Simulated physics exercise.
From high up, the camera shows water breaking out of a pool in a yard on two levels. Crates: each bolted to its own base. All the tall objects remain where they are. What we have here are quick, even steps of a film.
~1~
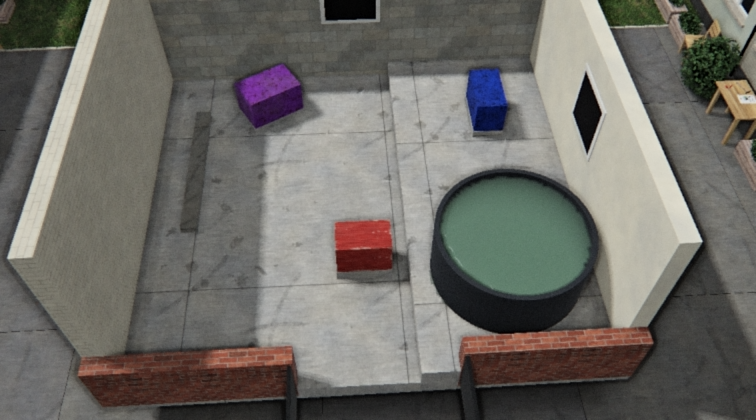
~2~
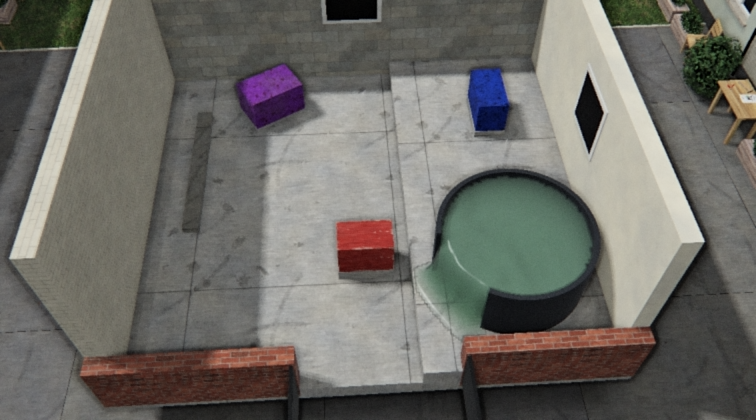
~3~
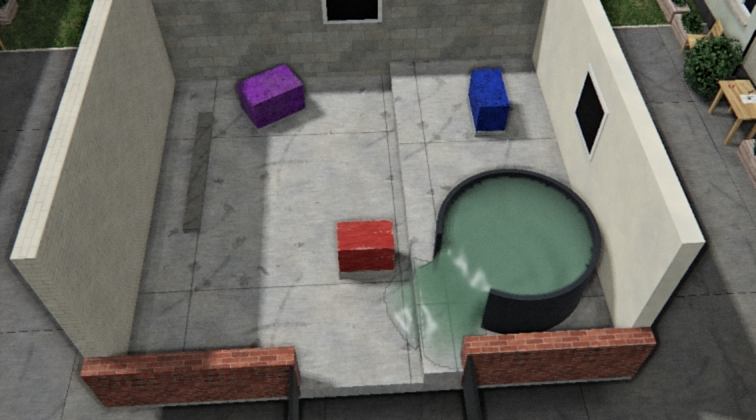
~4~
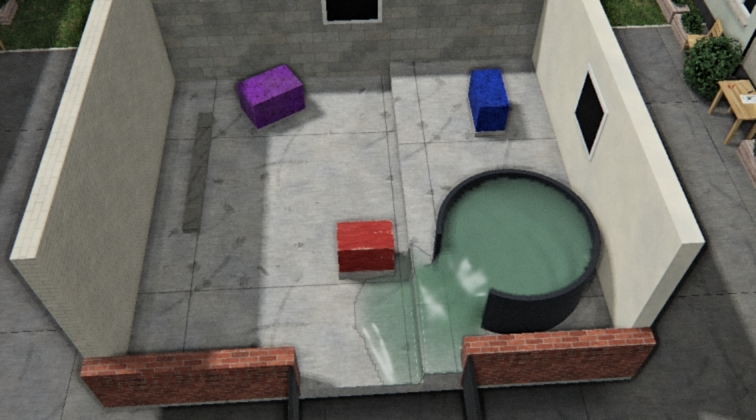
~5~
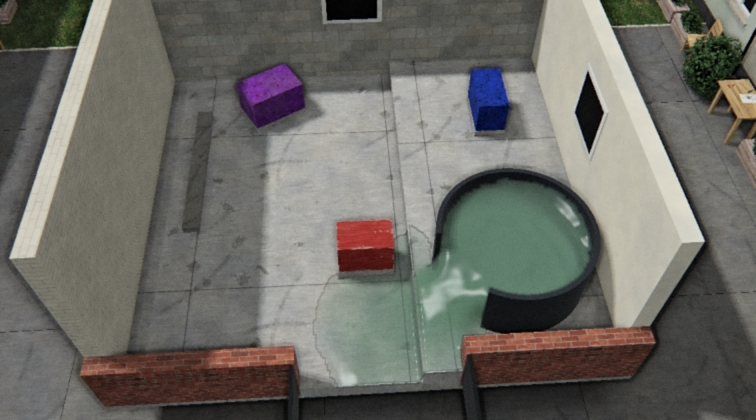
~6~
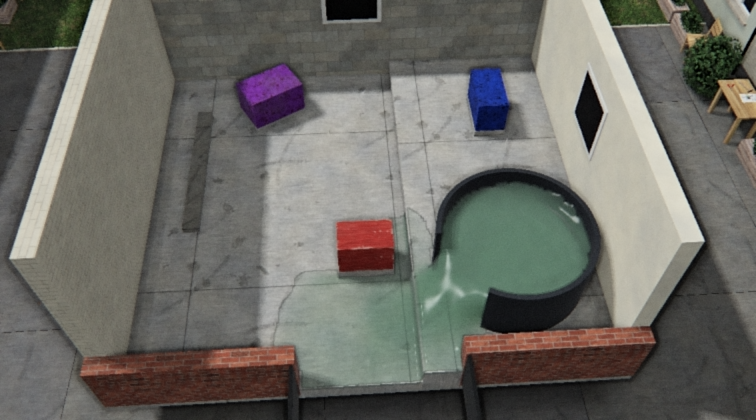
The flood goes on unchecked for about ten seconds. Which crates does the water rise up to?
The purple crate doesn't remain clear of the water all along. The red crate remains clear of the water all along. The blue crate remains clear of the water all along.
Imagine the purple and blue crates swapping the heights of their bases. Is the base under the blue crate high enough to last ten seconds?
Note: Blue crate is left dry.
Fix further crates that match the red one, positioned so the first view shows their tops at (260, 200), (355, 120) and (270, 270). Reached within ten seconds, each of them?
Well, the first one is never reached, the second is never reached, and the third goes wet.
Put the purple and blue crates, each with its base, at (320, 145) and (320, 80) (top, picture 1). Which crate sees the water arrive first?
That's the one in red.
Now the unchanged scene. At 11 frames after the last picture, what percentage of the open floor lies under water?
About 30 per cent.
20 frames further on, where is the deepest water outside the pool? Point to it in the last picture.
Deepest spot: Around (195, 364).
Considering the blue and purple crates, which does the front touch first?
That would be the purple crate.
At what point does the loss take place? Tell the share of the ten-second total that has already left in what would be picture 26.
Near 70 in a hundred, I reckon.
A moment on, water covers 25 % of the floor; the purple crate not reached, the red crate water round its plinth, the blue crate not reached.
Next, water covers 30 % of the floor; the purple crate not reached, the red crate water round its plinth, the blue crate not reached.
Then, water covers 35 % of the floor; the purple crate not reached, the red crate water round its plinth, the blue crate not reached.
Later, water covers 65 % of the floor; the purple crate water round its plinth, the red crate water round its plinth, the blue crate not reached.
In the end, water covers 70 % of the floor; the purple crate was topped, the red crate stayed above the water, the blue crate stayed above the water.
